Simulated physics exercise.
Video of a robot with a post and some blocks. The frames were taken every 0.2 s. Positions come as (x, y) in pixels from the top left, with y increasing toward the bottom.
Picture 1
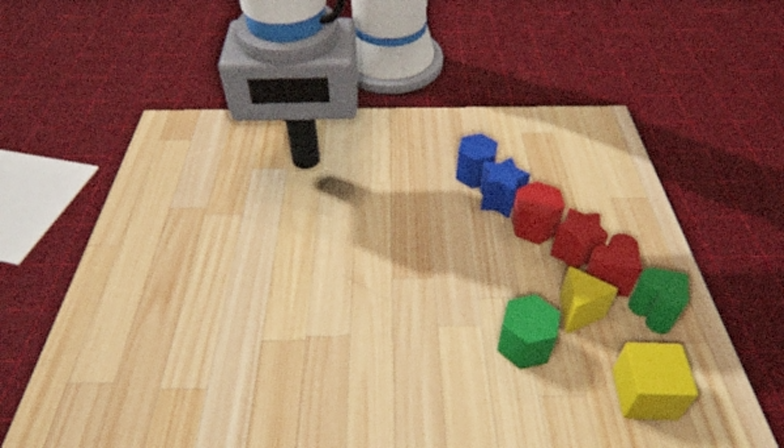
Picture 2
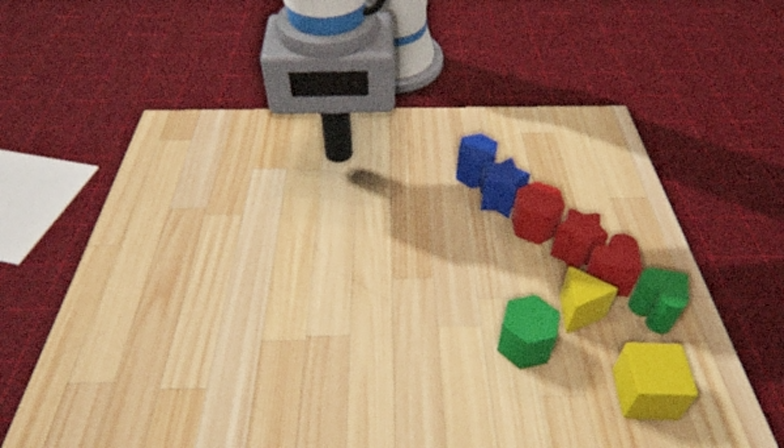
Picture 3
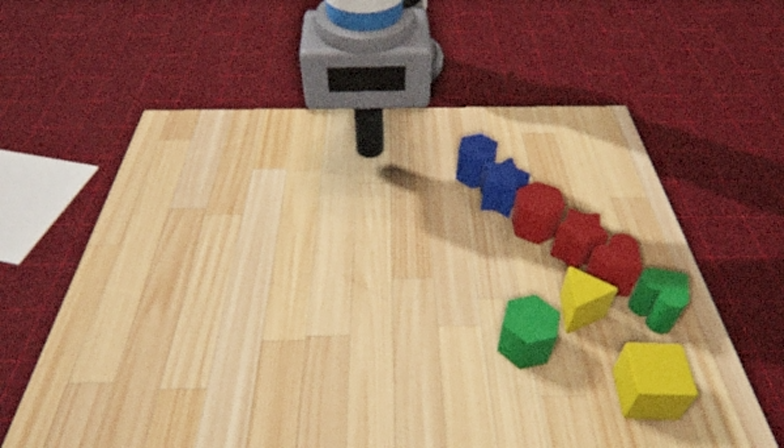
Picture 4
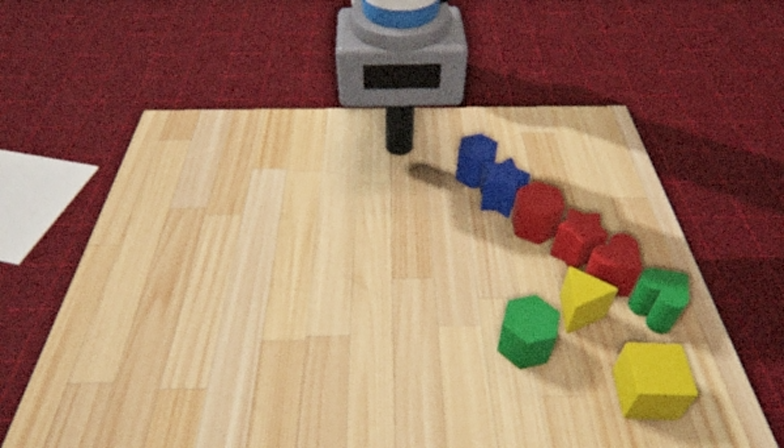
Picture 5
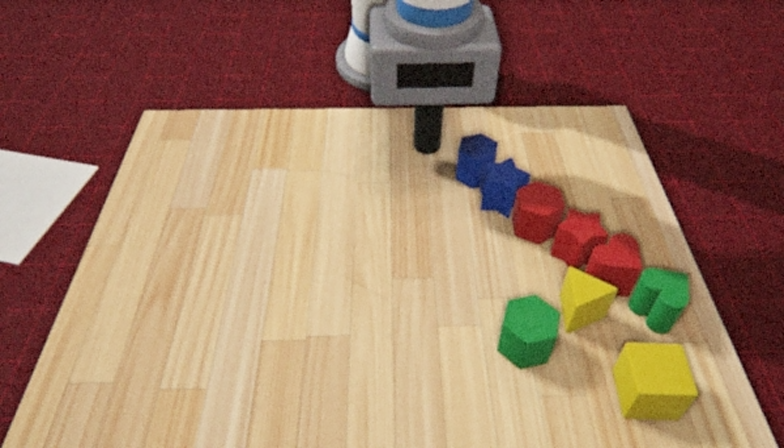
A pale wooden board lies on a dark red cloth, seen from above at an angle by a still camera. Small blue, red, yellow and green blocks sit across its right side, with white paper at far left and a grey robot tool holding a black post near the back edge. The robot moves the post steadily rightward toward the blue blocks, which stay still like the others.
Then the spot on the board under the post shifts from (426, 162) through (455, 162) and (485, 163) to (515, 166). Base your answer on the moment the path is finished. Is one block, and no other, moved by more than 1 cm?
The answer is no.
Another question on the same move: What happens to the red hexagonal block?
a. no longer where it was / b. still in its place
a
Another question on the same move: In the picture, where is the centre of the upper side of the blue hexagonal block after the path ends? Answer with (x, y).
My prediction: (529, 159).
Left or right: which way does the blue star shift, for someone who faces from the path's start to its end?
Well, taking the path from its start to its end as straight ahead, the blue star moves to the right.
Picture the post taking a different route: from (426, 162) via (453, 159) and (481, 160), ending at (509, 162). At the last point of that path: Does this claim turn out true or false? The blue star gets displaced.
That is true.
What follows on the original path. One third of the way, post at (458, 145); blue hexagonal block at (486, 148), turned 15° clockwise.
Two thirds of the way, post at (488, 146); blue hexagonal block at (507, 153), turned 50° clockwise; blue star at (510, 179); red hexagonal block at (543, 200).
At the end, post at (518, 149); blue hexagonal block at (529, 159), turned 80° clockwise; blue star at (514, 181), turned 40° clockwise; red hexagonal block at (545, 210).
